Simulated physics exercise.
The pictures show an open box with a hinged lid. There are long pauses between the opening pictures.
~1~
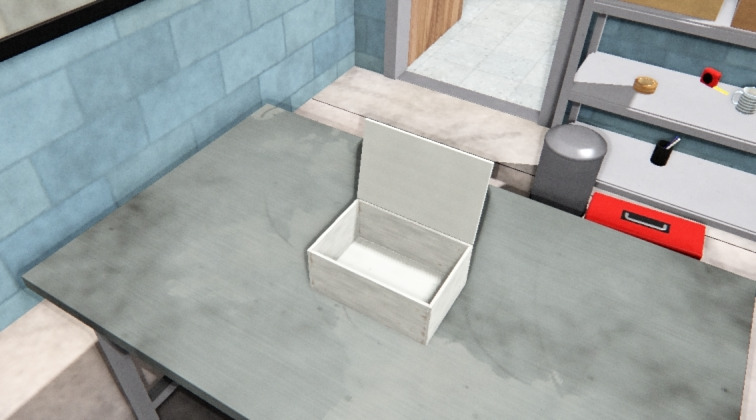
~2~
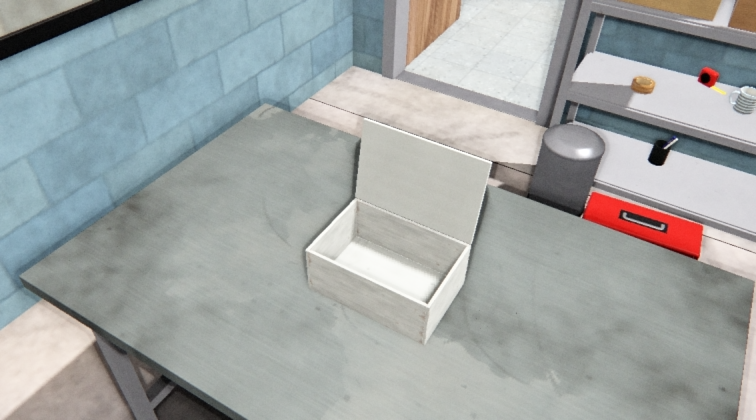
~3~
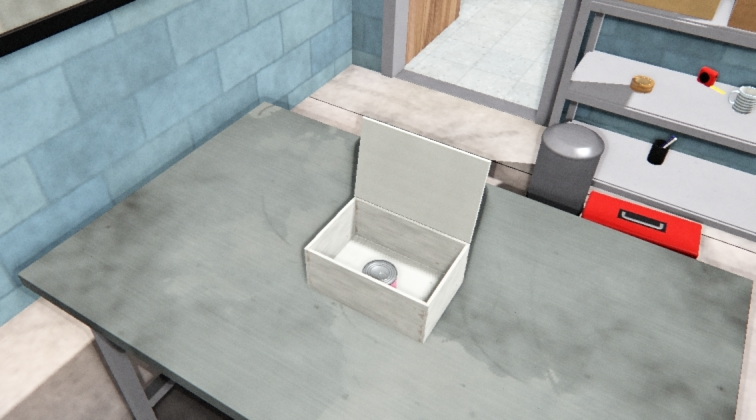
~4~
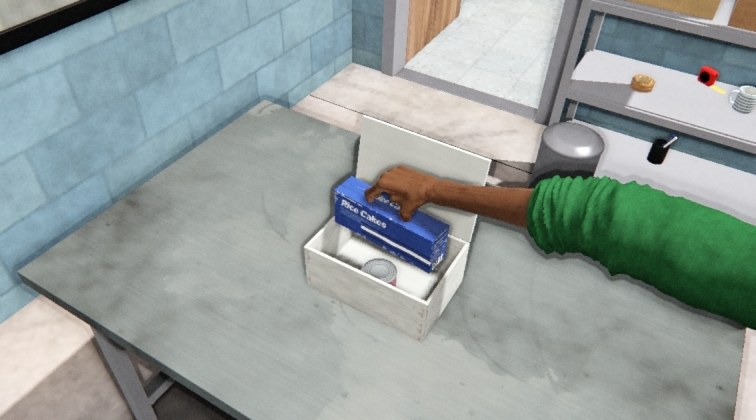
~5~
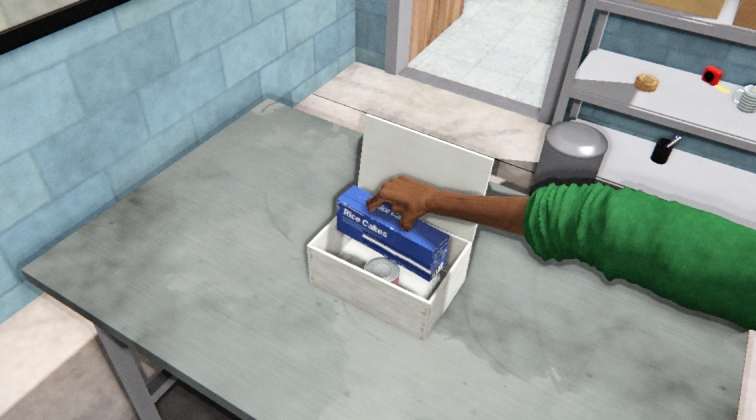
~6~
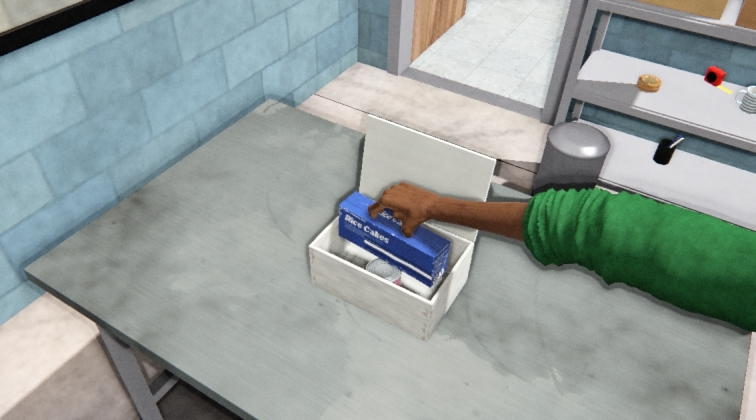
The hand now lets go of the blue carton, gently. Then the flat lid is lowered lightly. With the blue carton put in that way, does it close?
As it turns out, it closes.
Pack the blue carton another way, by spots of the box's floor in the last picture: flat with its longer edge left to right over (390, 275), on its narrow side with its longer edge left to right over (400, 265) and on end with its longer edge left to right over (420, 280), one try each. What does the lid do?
First try: It shuts flat; second try: It shuts flat; third try: It will not close.
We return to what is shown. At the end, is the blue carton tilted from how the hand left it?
It tips.
Then, 0.80 s after the last picture, lid starting down; blue carton on its side near (400, 261).
Then, 1.60 s after the last picture, lid 59° above the rim; blue carton on its side near (400, 261).
Then, 2.10 s after the last picture, lid 20° above the rim; blue carton on its side near (400, 261).
At rest, lid shut; tipped over in the box, blue carton; pink tin in place. Seen from the same camera at the end, blue carton near (400, 261).
